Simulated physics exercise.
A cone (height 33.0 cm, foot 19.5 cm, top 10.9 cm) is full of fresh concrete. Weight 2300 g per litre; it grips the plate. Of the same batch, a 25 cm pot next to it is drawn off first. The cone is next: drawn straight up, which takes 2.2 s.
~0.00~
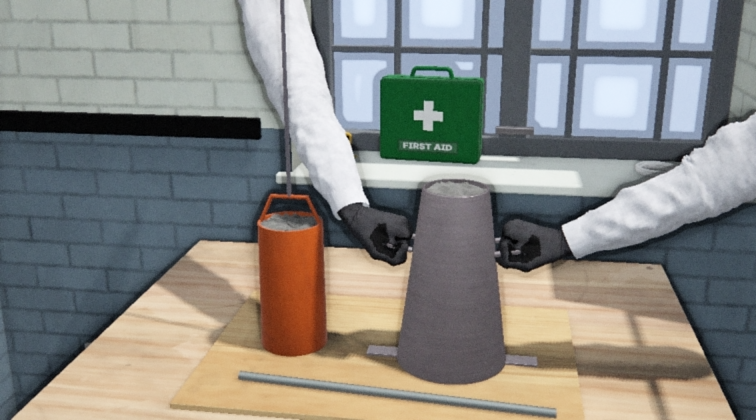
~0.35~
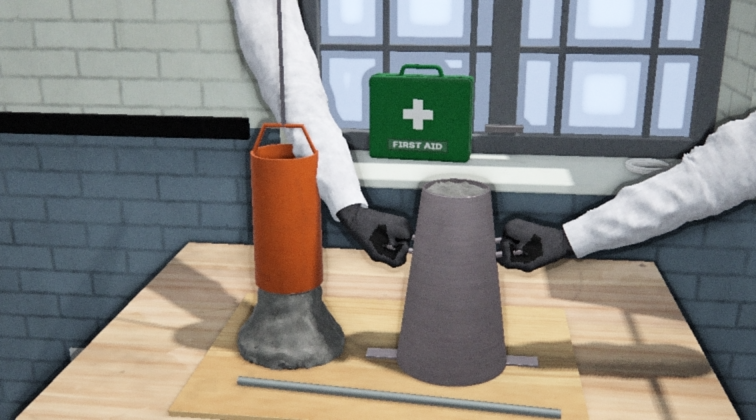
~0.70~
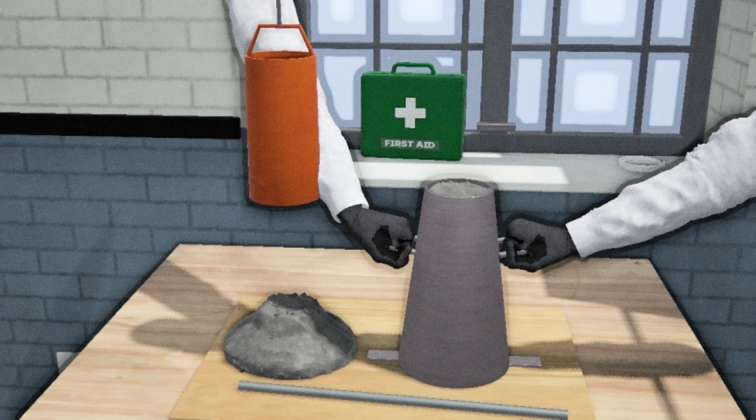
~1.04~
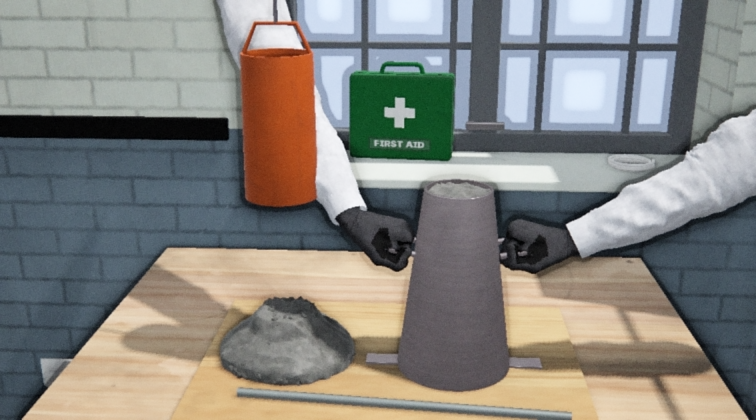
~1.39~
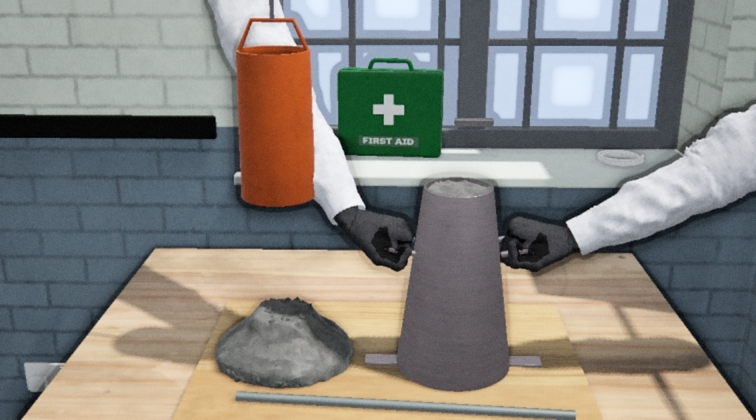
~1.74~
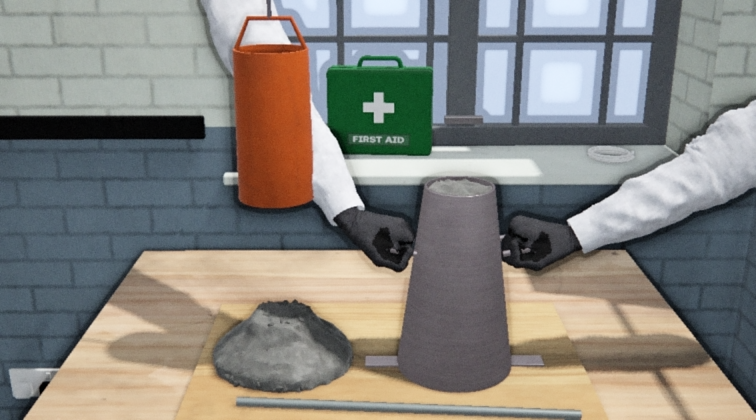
The clip opens on an orange pot and a grey cone, both filled with wet grey concrete, with gloved hands gripping the cone. The pot rises on its line, leaving concrete that slumps into a low mound, then hangs above it while the cone stays put and the view drifts slightly.
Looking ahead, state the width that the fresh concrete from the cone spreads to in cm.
Estimated result: Near 35 cm.
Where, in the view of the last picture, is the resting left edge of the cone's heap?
(356, 367).
After 2.3 s, the cone is up 7.9 cm; the fresh concrete has come down 14 cm to 19 cm and is 30 cm wide.
After 2.8 s, the cone is up 20 cm; the fresh concrete has come down 21 cm to 12 cm and is 35 cm wide.
After 3.4 s, the cone is up 34 cm; the fresh concrete has come down 21 cm to 12 cm and is 35 cm wide.
After 4.1 s, the cone is clear; the fresh concrete has come down 21 cm to 12 cm and is 35 cm wide.
After 4.7 s, at rest, the cone is clear; the fresh concrete has come down 21 cm to 12 cm and is 35 cm wide.
